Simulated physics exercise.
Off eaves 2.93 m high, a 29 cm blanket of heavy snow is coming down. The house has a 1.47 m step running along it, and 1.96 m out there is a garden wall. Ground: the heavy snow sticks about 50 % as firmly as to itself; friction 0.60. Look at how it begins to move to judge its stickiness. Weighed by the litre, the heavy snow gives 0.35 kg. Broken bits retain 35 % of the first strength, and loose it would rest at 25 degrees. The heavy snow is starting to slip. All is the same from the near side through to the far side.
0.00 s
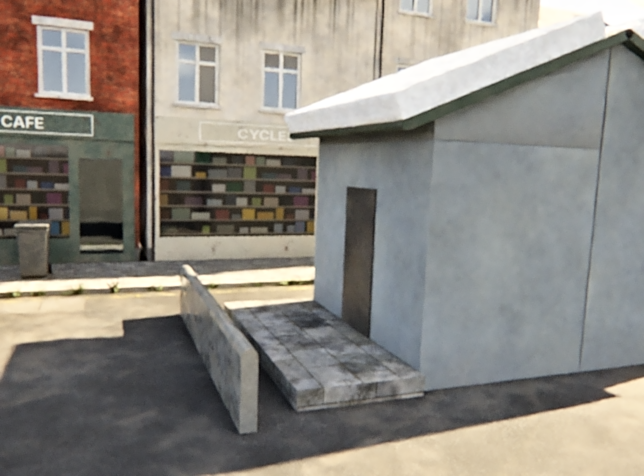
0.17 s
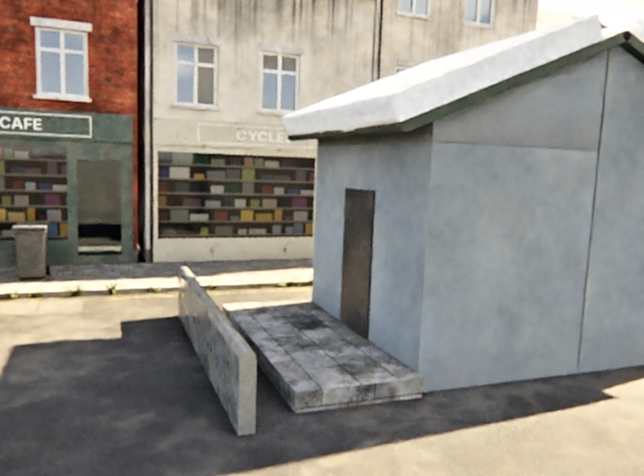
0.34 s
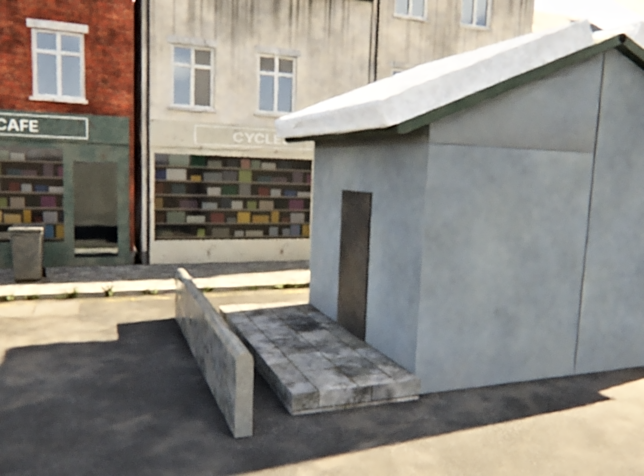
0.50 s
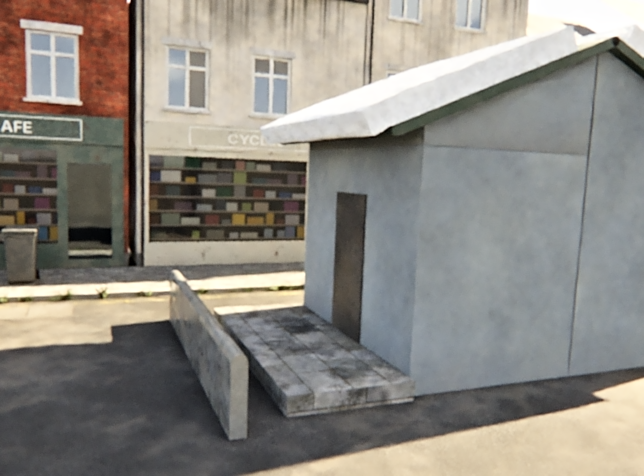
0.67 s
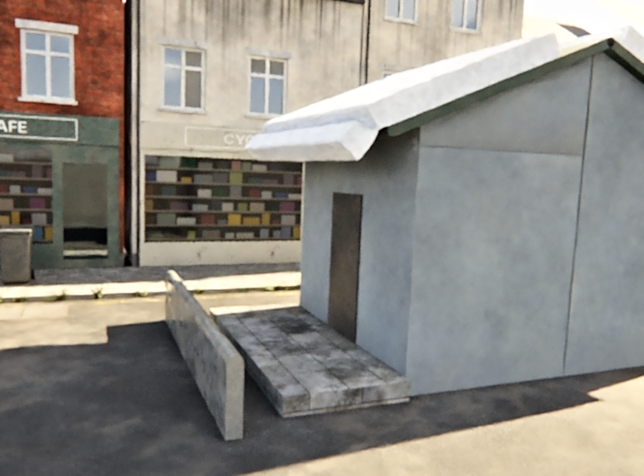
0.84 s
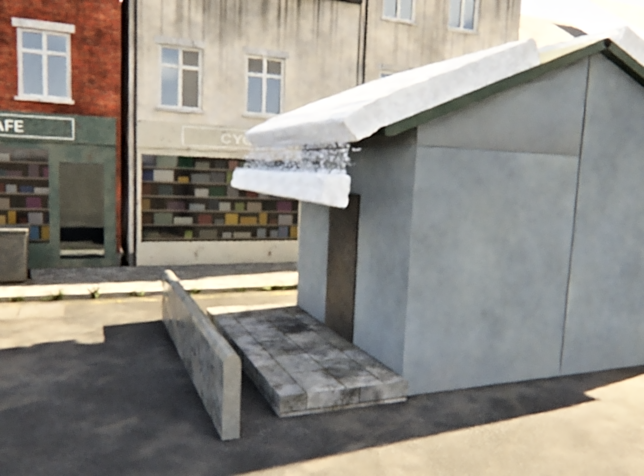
In the video, a thick layer of snow slides leftward down the roof of a small grey building, pushing past the eaves, where its front edge bends, cracks and drops away in a chunk above the stone step.
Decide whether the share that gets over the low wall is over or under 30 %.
My take is that it lands north of 30 percent.
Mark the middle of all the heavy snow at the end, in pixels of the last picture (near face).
Somewhere near (191, 405).
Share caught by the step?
18 %, approx.
After 1.22 s, 72 % is still on the roof and 0 % is past the low wall.
After 1.68 s, 25 % is still on the roof and 0 % is past the low wall.
After 2.14 s, none is still on the roof and 42 % is past the low wall.
After 2.60 s, none is still on the roof and 42 % is past the low wall.
After 3.00 s, none is still on the roof and 42 % is past the low wall.
